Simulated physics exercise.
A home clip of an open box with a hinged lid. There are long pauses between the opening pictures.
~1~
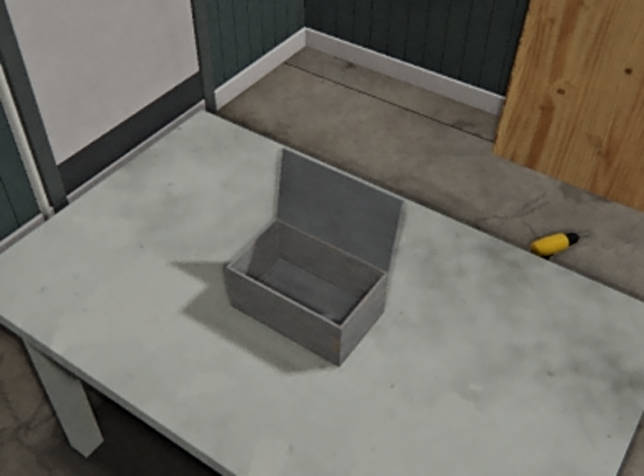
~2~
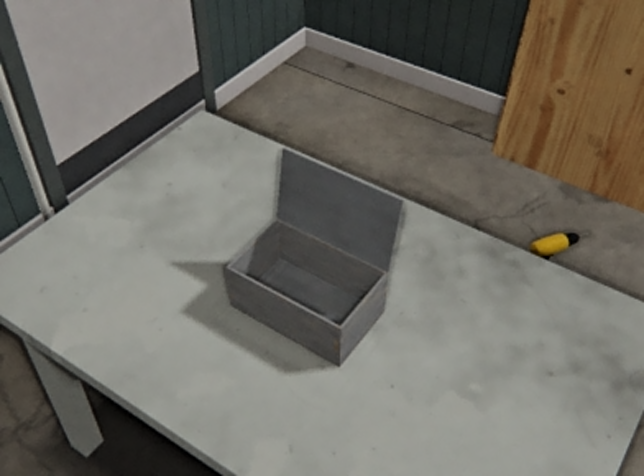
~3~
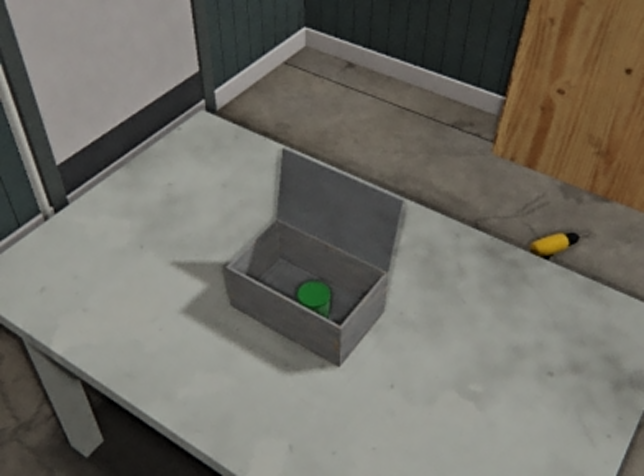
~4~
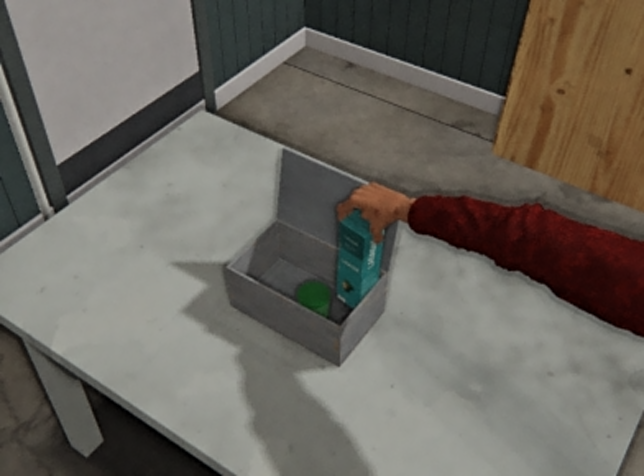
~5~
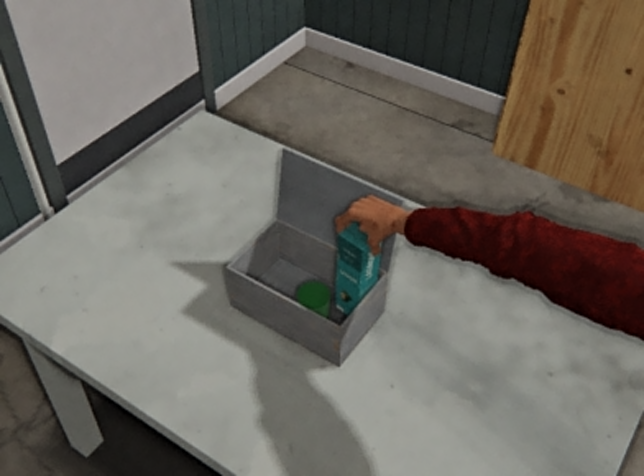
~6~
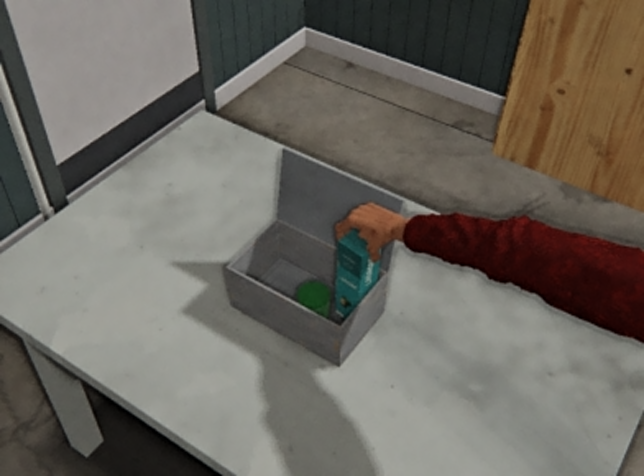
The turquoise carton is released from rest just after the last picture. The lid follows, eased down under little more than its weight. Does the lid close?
The lid will not close.
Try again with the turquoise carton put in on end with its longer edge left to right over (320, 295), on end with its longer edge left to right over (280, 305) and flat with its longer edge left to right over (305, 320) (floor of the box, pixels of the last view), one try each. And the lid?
First, it is held up; second, it is held up; third, it is held up.
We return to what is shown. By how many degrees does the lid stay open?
Some 40° above the rim.
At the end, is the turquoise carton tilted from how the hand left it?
It ends up tilted.
Then, 1.20 s after the last picture, lid starting down.
Then, 1.80 s after the last picture, lid 65° above the rim; turquoise carton tipped 11° from how it was near (350, 284).
Then, 2.20 s after the last picture, lid 44° above the rim; turquoise carton tipped 28° from how it was near (340, 292); green tin slid a little.
At rest, lid 39° above the rim; moved from the start, turquoise carton; green tin in place. Seen from the same camera at the end, turquoise carton near (339, 293).
